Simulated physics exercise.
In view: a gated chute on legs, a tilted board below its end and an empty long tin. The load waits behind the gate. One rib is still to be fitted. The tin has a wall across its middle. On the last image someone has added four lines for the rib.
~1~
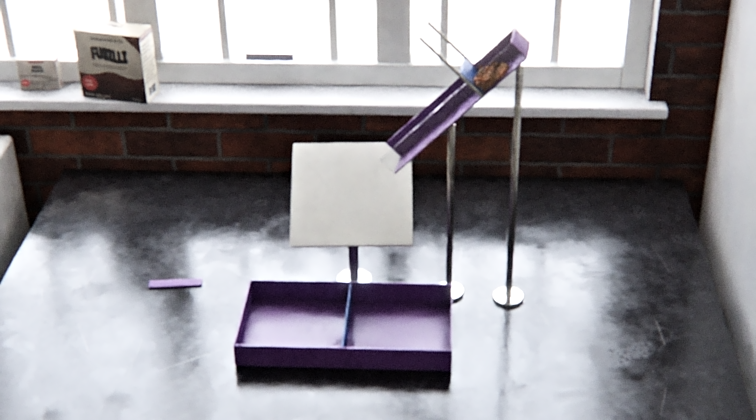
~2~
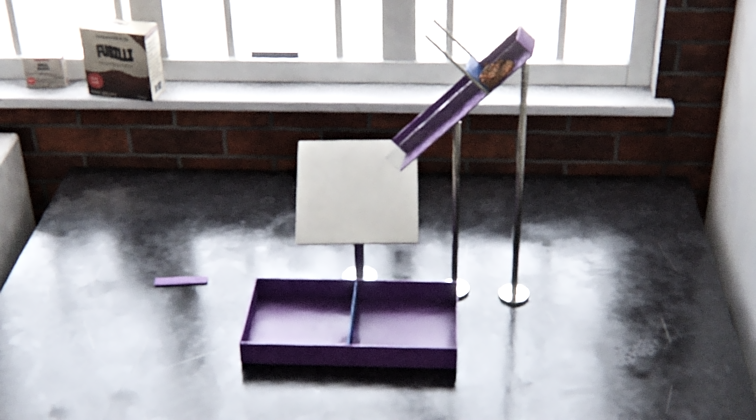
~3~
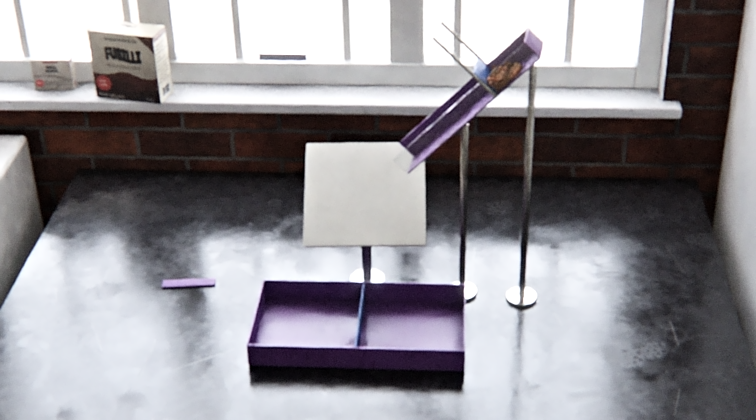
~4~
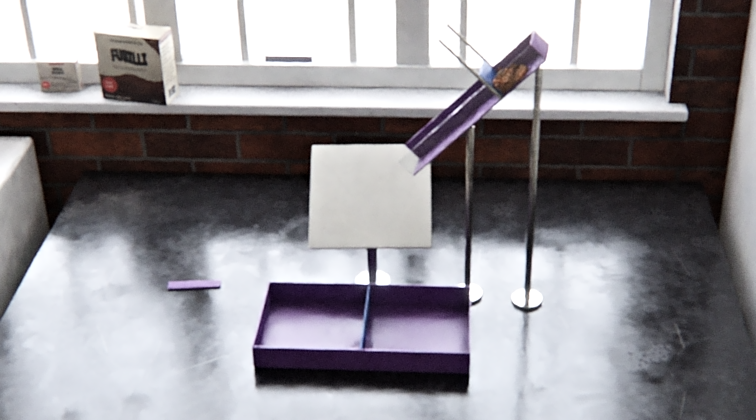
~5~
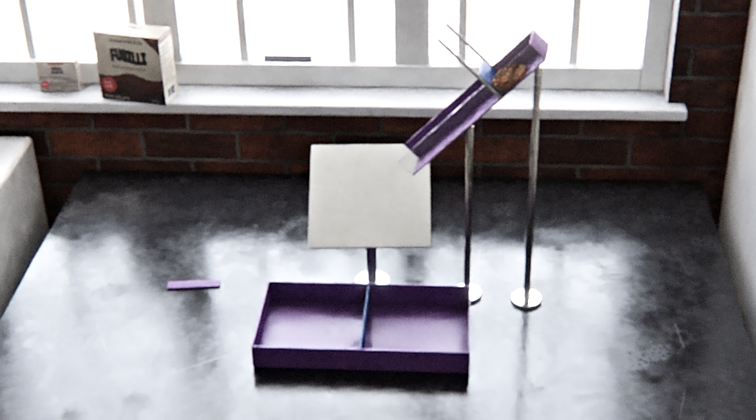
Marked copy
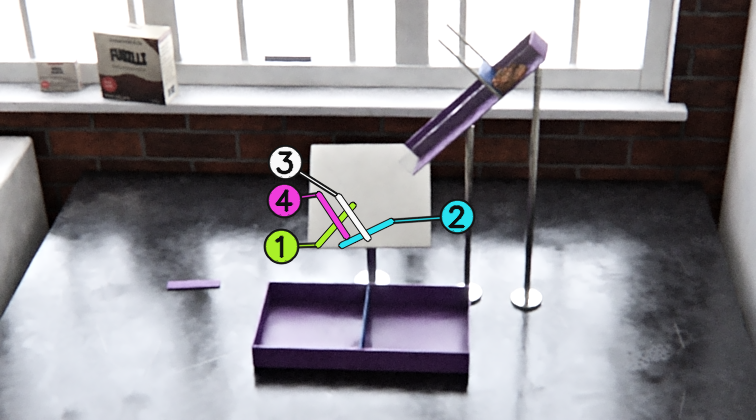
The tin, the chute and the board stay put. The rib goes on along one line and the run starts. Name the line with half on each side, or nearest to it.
Choose 4.
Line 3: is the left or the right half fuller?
The right half.
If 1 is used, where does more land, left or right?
More lands on the left.
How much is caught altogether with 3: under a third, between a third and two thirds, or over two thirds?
Line 3 gives over two thirds.
On the marked copy, line 1 from (353, 205) to (318, 244); line 2 from (391, 221) to (341, 245); line 3 from (338, 196) to (367, 238); line 4 from (318, 194) to (346, 236).
With 1, of what is caught, the larger part in the left half, about a tenth in the right.
With 2, of what is caught, almost all in the left half, just a few in the right.
With 3, of what is caught, about a tenth in the left half, the larger part in the right.
With 4, of what is caught, roughly two thirds in the left half, roughly a third in the right.
